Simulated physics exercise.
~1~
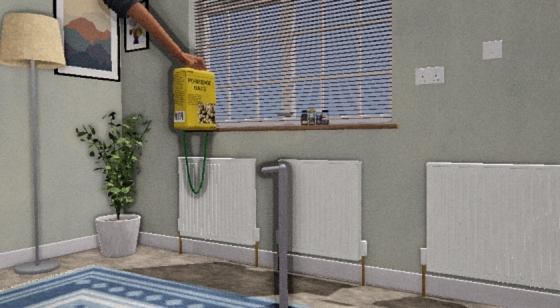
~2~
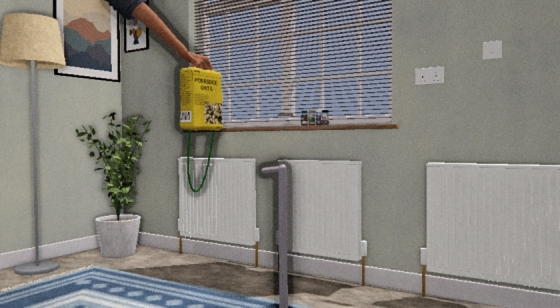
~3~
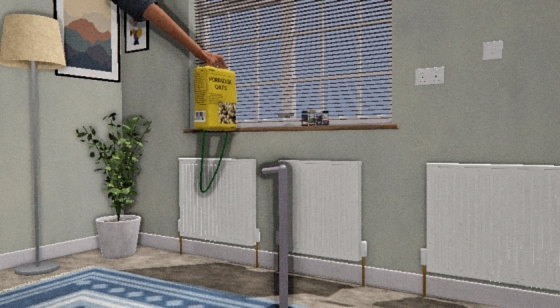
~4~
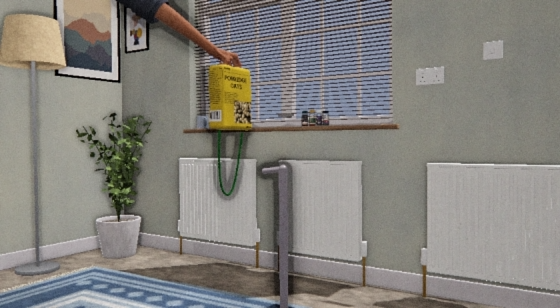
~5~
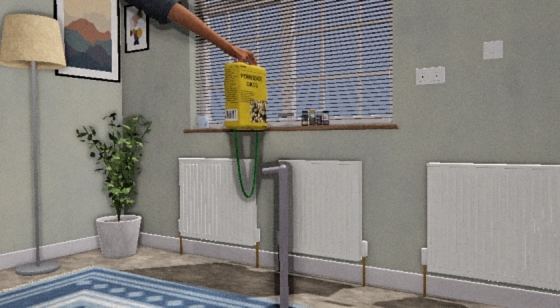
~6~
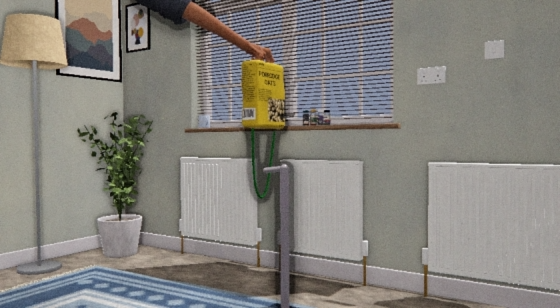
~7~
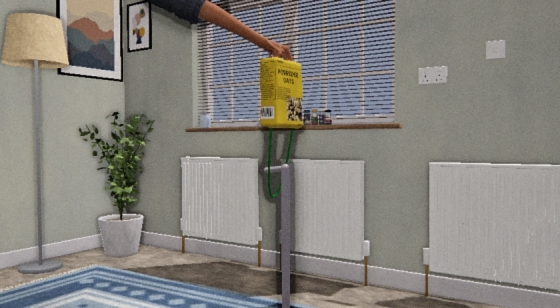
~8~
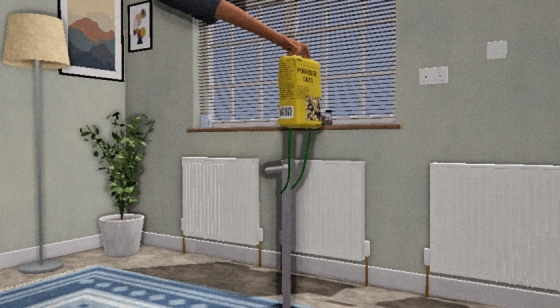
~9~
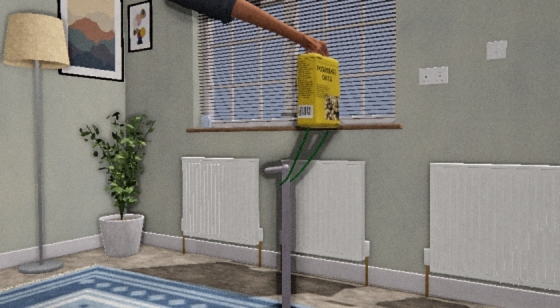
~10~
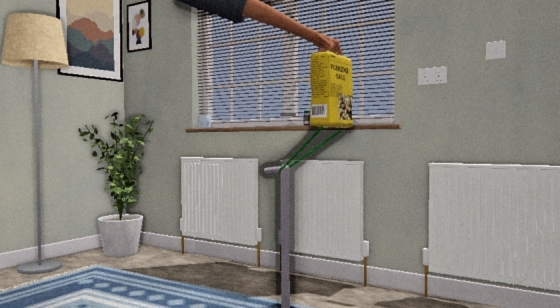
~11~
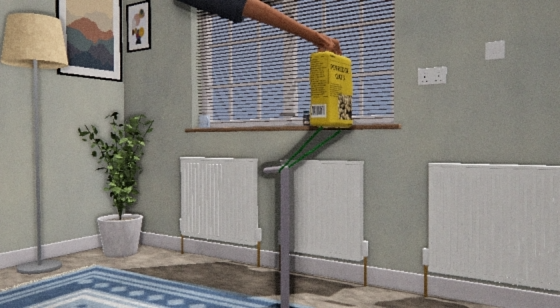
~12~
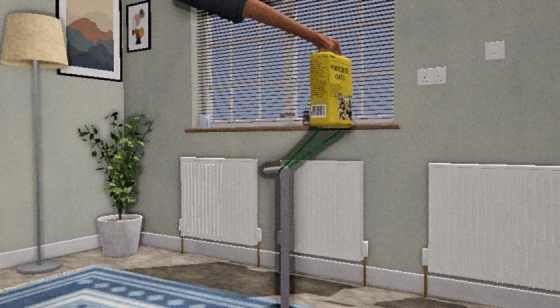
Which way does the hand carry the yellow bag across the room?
The hand carries the yellow bag to the right, past the grey post, before it stops.
